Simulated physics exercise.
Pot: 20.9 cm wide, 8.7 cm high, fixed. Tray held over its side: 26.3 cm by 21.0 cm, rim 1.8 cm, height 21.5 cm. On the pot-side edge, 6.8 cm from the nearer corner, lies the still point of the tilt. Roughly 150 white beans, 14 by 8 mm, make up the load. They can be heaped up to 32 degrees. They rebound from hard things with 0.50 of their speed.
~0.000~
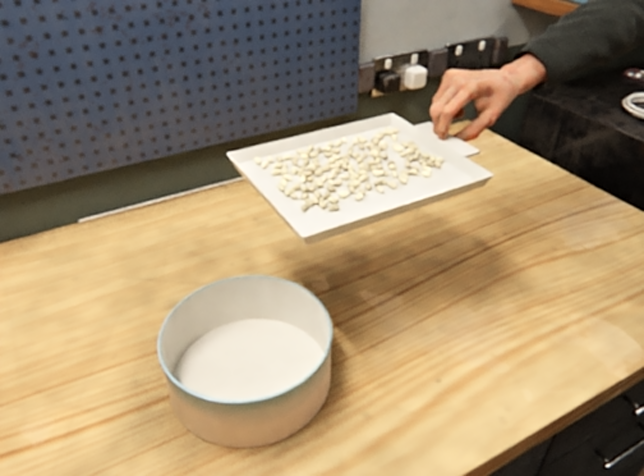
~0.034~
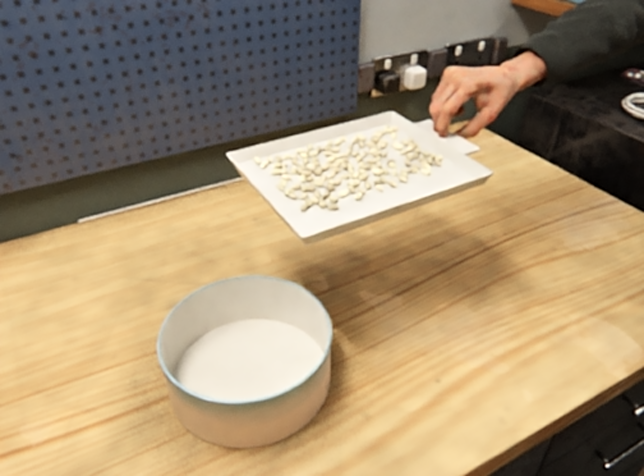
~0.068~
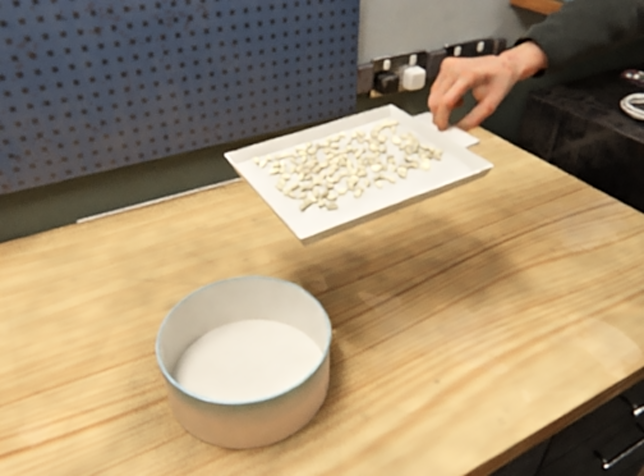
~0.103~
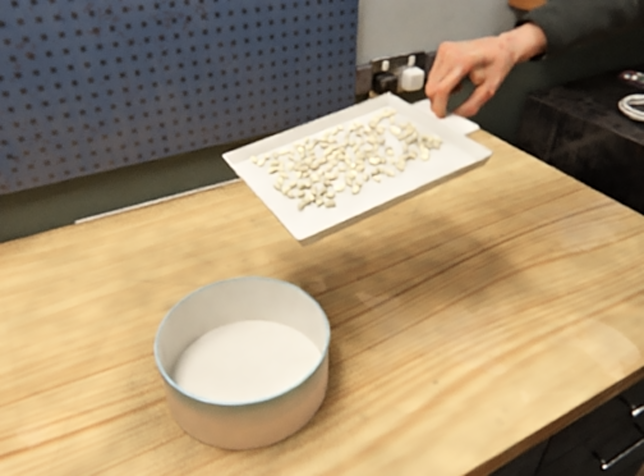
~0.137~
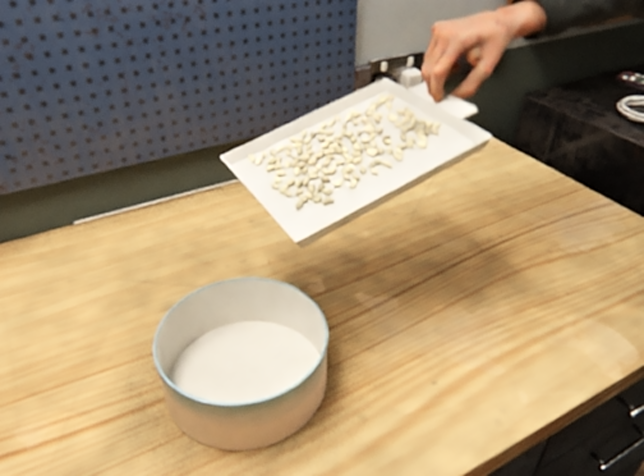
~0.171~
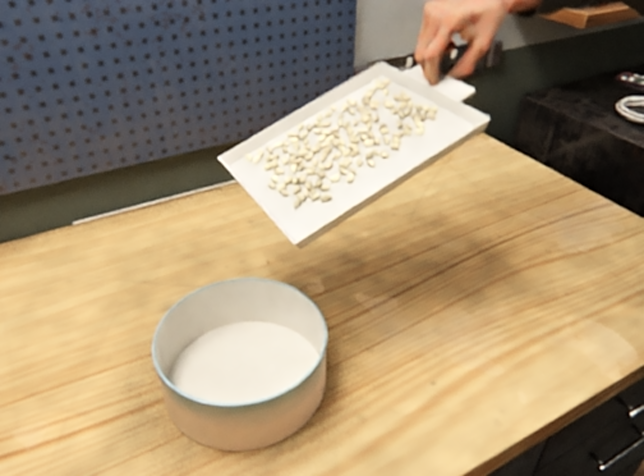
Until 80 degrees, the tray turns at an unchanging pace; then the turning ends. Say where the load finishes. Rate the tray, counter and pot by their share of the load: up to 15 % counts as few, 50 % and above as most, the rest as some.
Left on the tray: Few; counter: Some; pot: Most.
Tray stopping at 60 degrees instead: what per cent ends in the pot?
In that case some 45 per cent.
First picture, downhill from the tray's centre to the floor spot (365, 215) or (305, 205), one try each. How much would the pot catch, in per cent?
That would be close to 50 per cent, then close to 95 per cent.
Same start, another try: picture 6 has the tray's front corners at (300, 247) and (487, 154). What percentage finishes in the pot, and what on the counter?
Pot: 85, counter: 10.
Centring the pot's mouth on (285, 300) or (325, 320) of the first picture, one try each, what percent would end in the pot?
The shares would be near 40 and 10 per cent respectively.
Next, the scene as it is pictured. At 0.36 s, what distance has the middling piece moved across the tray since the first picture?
Displacement on the tray: Roughly 3 cm.
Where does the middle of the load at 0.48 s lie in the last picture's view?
Around (256, 180).
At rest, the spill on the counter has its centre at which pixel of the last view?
It comes to rest with its centre close to (142, 325).
After 0.36 s, tilt 51 degrees; the tray holds 100 %, the pot 0 %.
After 0.48 s, tilt 72 degrees; the tray holds 100 %, the pot 0 %.
After 0.74 s, tilt 80 degrees; the tray holds 10 %, the pot 50 %.
By 2.1 s all is still; tray 5 %, counter 35 %, pot 60 %.
